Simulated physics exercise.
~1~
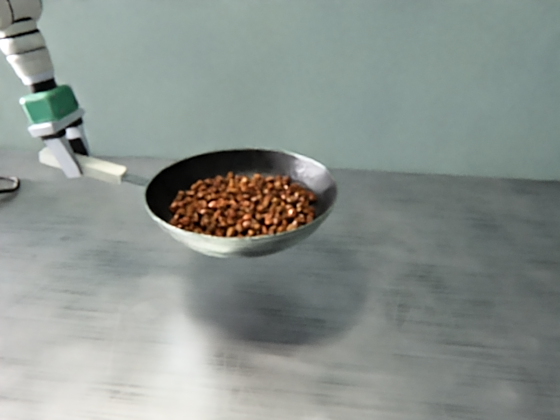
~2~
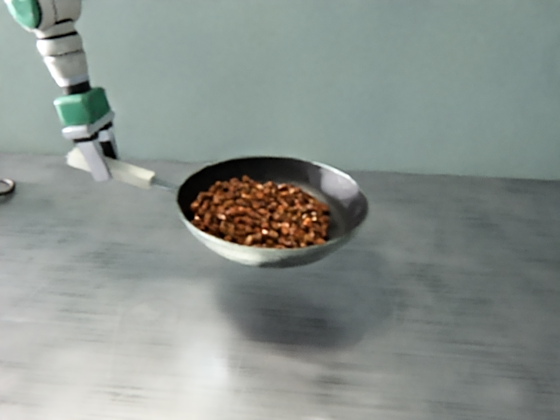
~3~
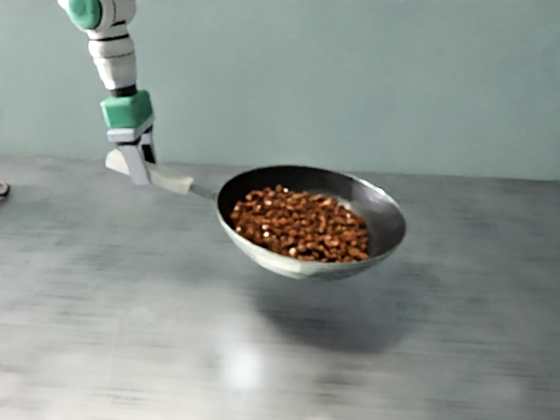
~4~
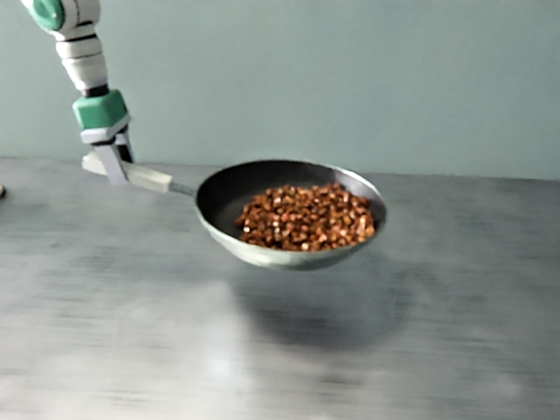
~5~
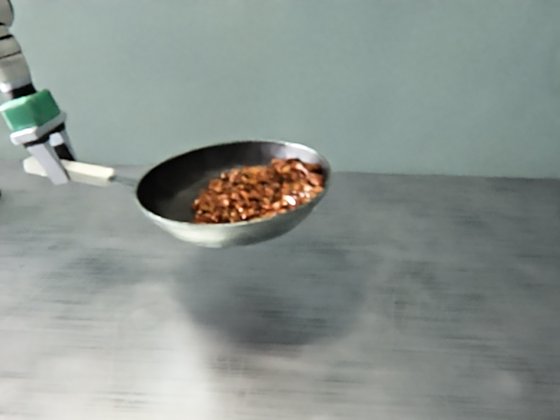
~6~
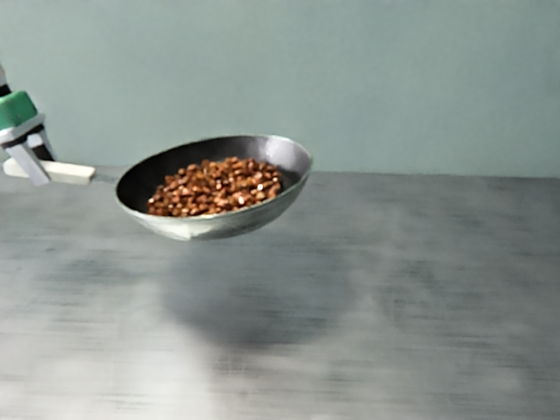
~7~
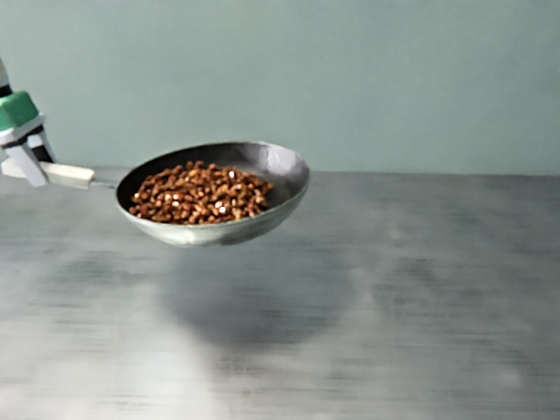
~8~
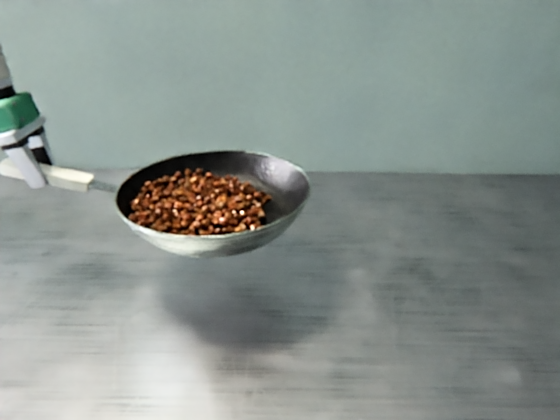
At the start, a white and green robot arm holds a dark frying pan by its pale handle above a grey table, with a heap of small brown pellets inside. The arm carries the pan to the right, and the pellets stay gathered toward the handle side. It then swings back to the left, tilting the pan so its far rim rises, while the pellets slide toward that far side. As the pan slows at the left, it levels out and the pellets settle back toward the handle. It ends nearly still above the table, with all the pellets inside.
